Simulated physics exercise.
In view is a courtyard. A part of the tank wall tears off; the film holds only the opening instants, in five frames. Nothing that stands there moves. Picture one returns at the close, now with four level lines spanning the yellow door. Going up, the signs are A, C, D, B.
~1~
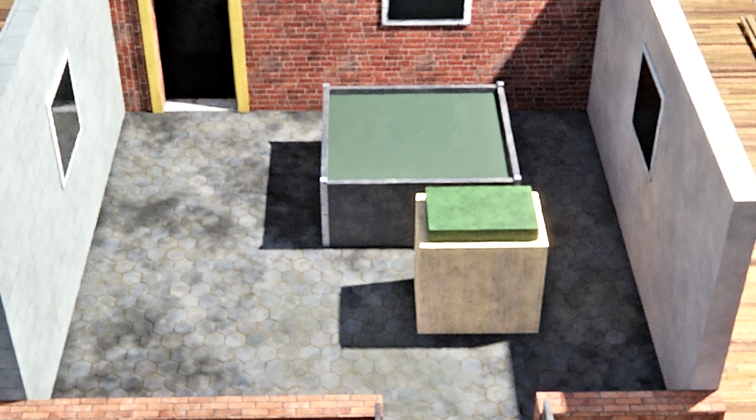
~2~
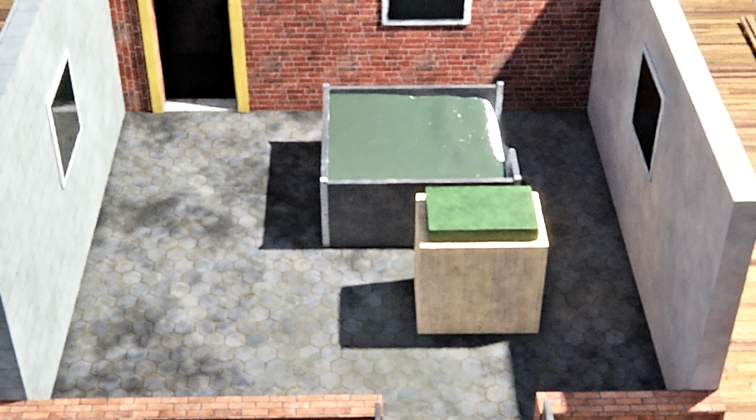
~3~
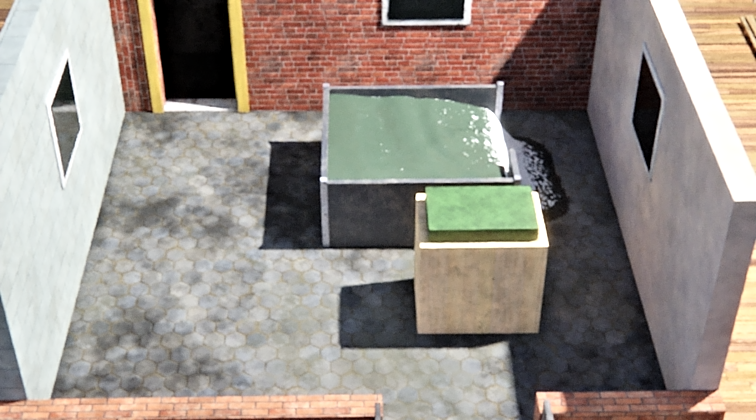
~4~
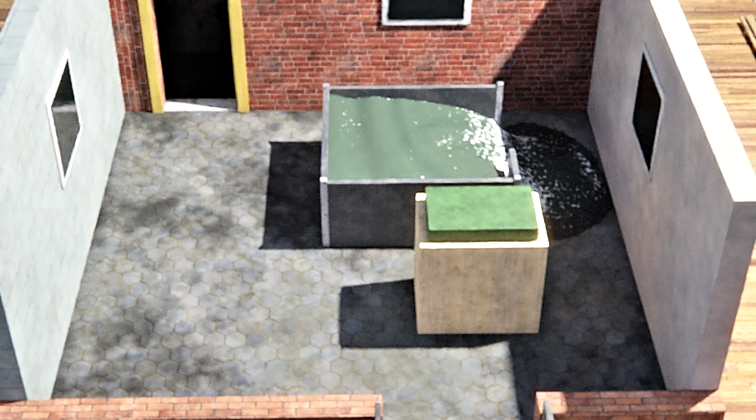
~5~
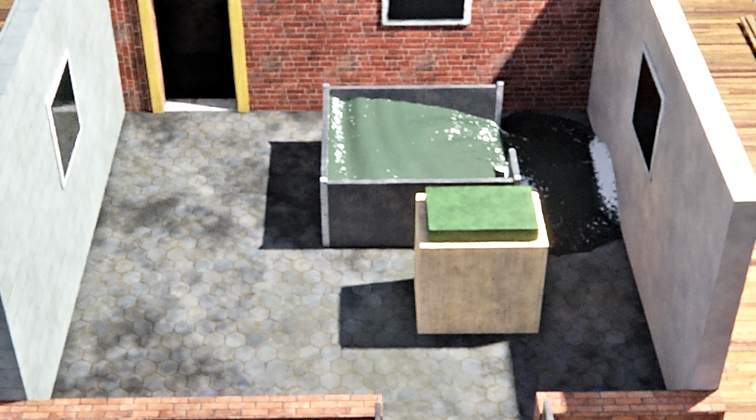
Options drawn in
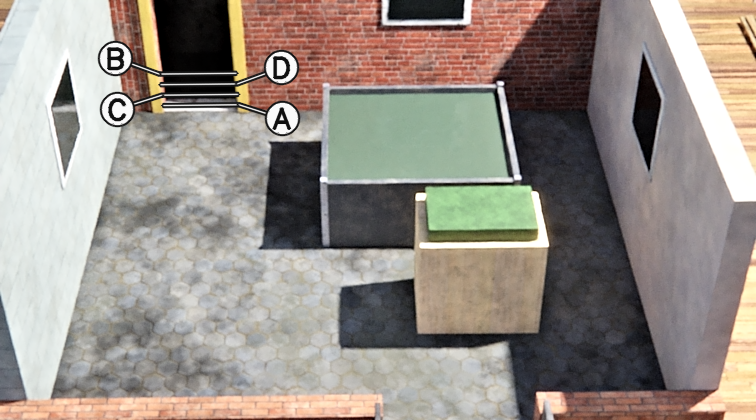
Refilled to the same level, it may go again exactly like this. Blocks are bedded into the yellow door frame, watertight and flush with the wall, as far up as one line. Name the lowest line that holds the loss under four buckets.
That is height A.
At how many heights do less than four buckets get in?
All four.
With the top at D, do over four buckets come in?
No.
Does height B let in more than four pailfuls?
No.
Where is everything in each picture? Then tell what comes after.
Water in the tank at rest, its middle at (417, 137); foot of the yellow doorway at (201, 111); open gate at (459, 389), in the first picture.
Water covers 1 % of the ground, its front hidden from here, in the second picture.
Water covers 4 % of the ground, its front hidden from here, in the third picture.
In the fourth picture, 8 % of the ground under water, visible out to (606, 199).
In the fifth picture, 11 % of the ground under water, visible out to (620, 230).
In white, A at (201, 105); B at (197, 73); C at (200, 94); D at (198, 84); from the bottom up A, C, D, B.
Choosing A, a bucket or two gets in.
Choosing B, nothing gets over.
Choosing C, nothing gets over.
Choosing D, nothing gets over.
